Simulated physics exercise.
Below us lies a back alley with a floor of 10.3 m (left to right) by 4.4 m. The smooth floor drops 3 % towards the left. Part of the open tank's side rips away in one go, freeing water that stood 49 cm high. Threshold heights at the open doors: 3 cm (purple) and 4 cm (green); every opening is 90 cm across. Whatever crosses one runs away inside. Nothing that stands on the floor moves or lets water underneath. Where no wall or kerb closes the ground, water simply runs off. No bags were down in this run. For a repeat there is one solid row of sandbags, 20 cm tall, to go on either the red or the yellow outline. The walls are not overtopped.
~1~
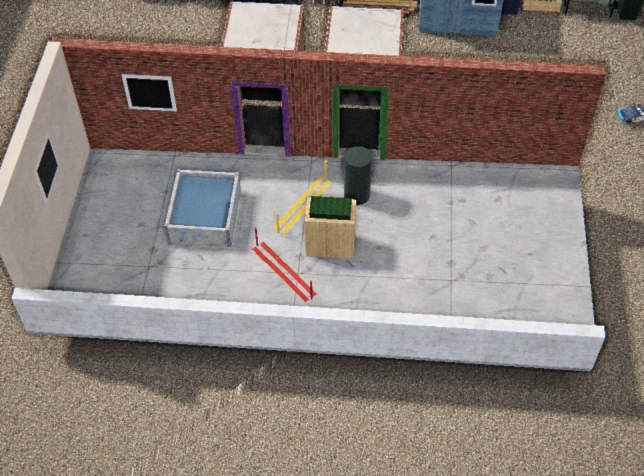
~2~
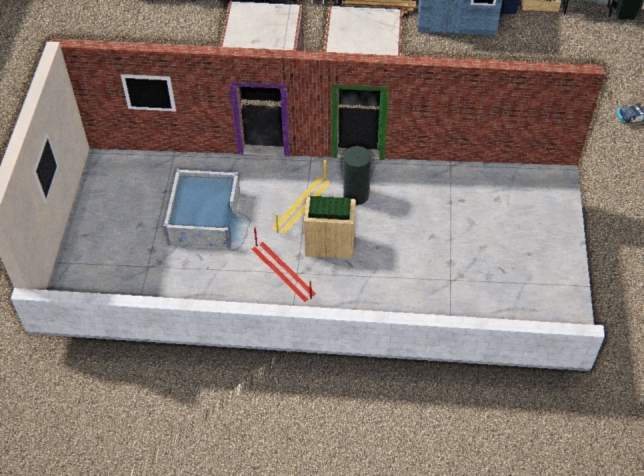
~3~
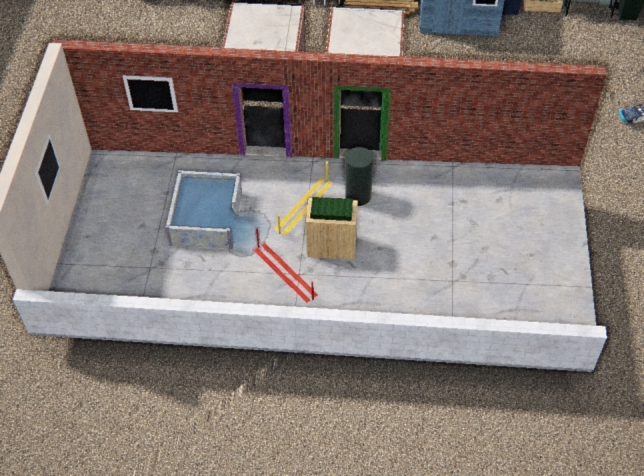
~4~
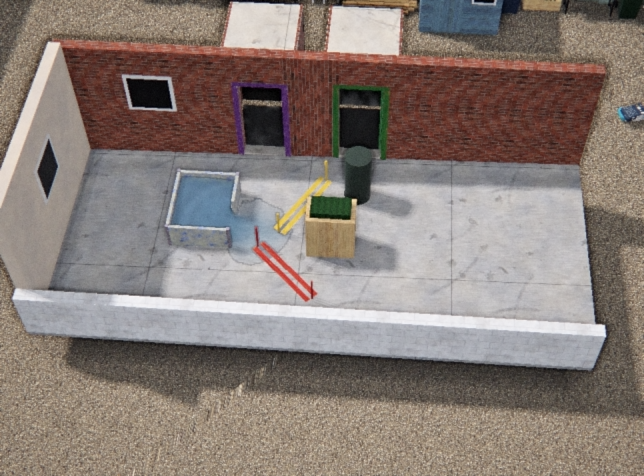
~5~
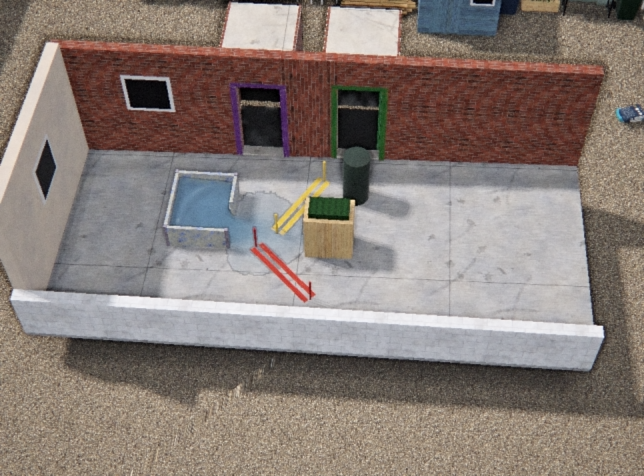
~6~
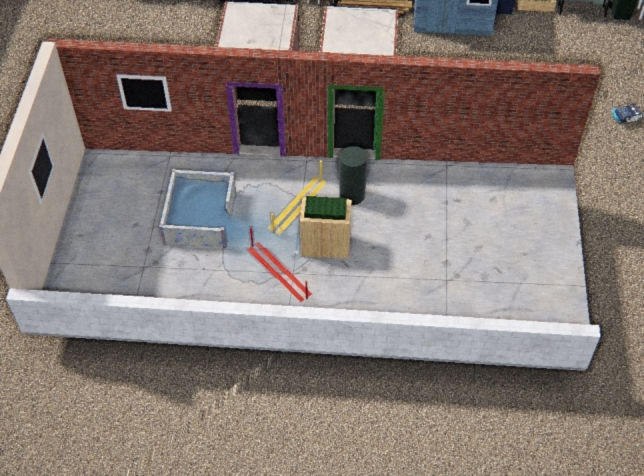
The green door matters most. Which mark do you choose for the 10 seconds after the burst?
The yellow mark.
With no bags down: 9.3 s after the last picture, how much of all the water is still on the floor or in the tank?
Roughly 98 in a hundred.
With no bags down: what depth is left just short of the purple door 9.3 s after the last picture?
Some 3.5 cm.
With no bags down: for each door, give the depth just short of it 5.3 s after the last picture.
In cm: Purple 3, green 3.
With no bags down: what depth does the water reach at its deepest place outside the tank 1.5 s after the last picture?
Roughly 15 cm.
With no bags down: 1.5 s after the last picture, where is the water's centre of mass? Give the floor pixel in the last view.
Around (255, 233).
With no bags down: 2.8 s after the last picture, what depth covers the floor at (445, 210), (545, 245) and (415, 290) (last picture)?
About 1, 0 and 2 cm.
Then, 0.7 s after the last picture water covers 15 % of the floor and is deepest (21 cm) near (295, 244) in the run without bags; in at the green door, 0 L with no bags, 0 L with the row on red, 0 L on yellow.
Then, 1.5 s after the last picture water covers 20 % of the floor and is deepest (15 cm) near (304, 328) in the run without bags; in at the green door, 0 L with no bags, 0 L with the row on red, 0 L on yellow.
Then, 2.8 s after the last picture water covers 30 % of the floor and is deepest (10 cm) near (285, 327) in the run without bags; in at the green door, 12 L with no bags, 23 L with the row on red, 0 L on yellow.
Then, 5.3 s after the last picture water covers 45 % of the floor and is deepest (6 cm) near (234, 235) in the run without bags; in at the green door, 19 L with no bags, 35 L with the row on red, 0 L on yellow.
Then, 9.3 s after the last picture water covers 50 % of the floor and is deepest (8 cm) near (44, 316) in the run without bags; in at the green door, 19 L with no bags, 35 L with the row on red, 0 L on yellow.
